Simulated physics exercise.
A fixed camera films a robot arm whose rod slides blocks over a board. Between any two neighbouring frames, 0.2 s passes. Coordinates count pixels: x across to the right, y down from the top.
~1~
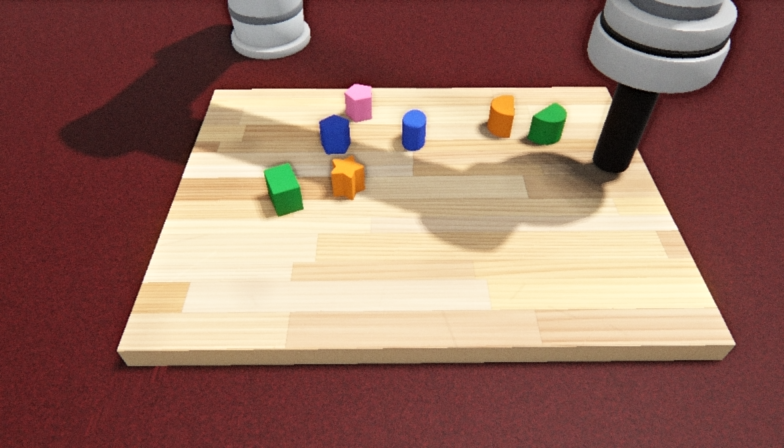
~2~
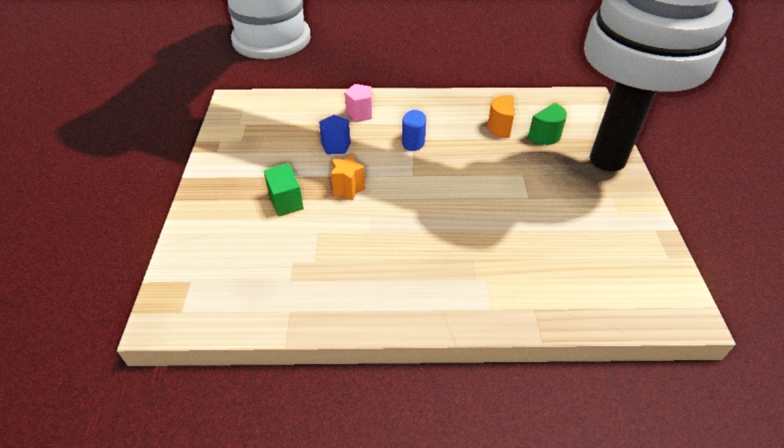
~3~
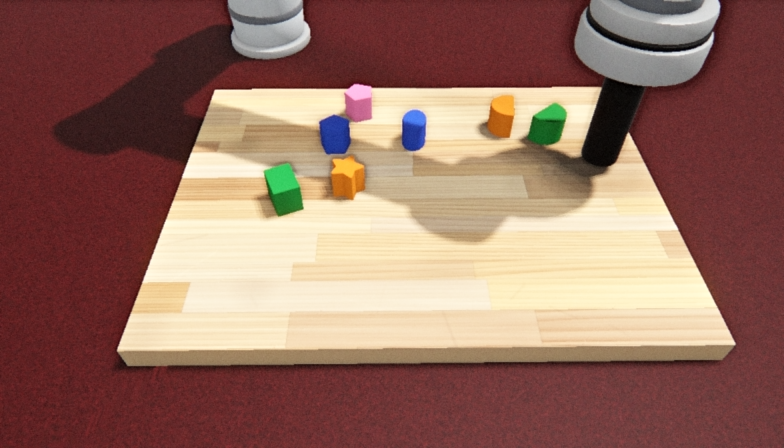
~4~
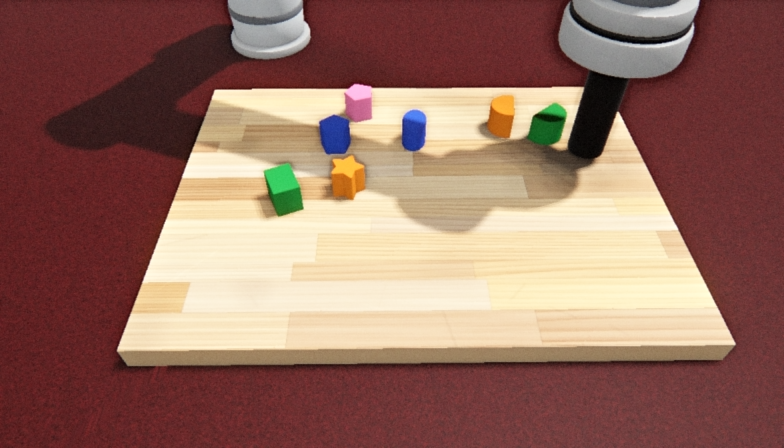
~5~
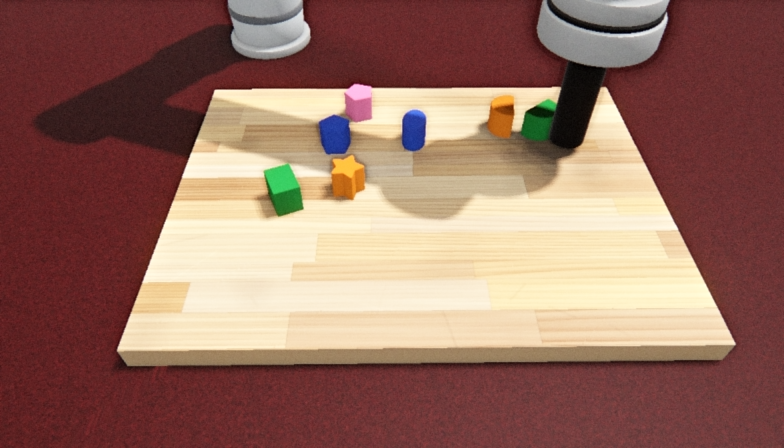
In the video, a robotic arm with a black rod moves left and slightly back over a wooden board holding small colored blocks, then nudges the green block slightly left toward the orange one beside it; the other blocks stay still.
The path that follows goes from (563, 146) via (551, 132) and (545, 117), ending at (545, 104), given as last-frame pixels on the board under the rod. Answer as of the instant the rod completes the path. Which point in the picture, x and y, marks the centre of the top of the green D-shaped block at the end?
It should be at (519, 92) by then.
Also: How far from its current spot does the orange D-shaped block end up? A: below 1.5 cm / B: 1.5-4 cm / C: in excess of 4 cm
I choose A.
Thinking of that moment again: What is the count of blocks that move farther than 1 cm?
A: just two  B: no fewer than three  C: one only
The answer is C.
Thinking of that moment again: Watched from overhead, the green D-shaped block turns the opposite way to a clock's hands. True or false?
True.
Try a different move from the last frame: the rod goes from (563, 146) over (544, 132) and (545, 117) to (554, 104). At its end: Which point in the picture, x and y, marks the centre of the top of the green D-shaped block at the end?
Roughly at (518, 92).
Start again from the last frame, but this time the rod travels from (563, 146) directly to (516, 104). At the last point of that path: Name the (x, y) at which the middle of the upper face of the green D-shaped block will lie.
Pixel (491, 83).
On the path given first. Halfway along, rod at (549, 116); green D-shaped block at (522, 94), turned 55° anticlockwise.
At the end, rod at (547, 96); orange D-shaped block unmoved; green D-shaped block at (519, 92), turned 70° anticlockwise.
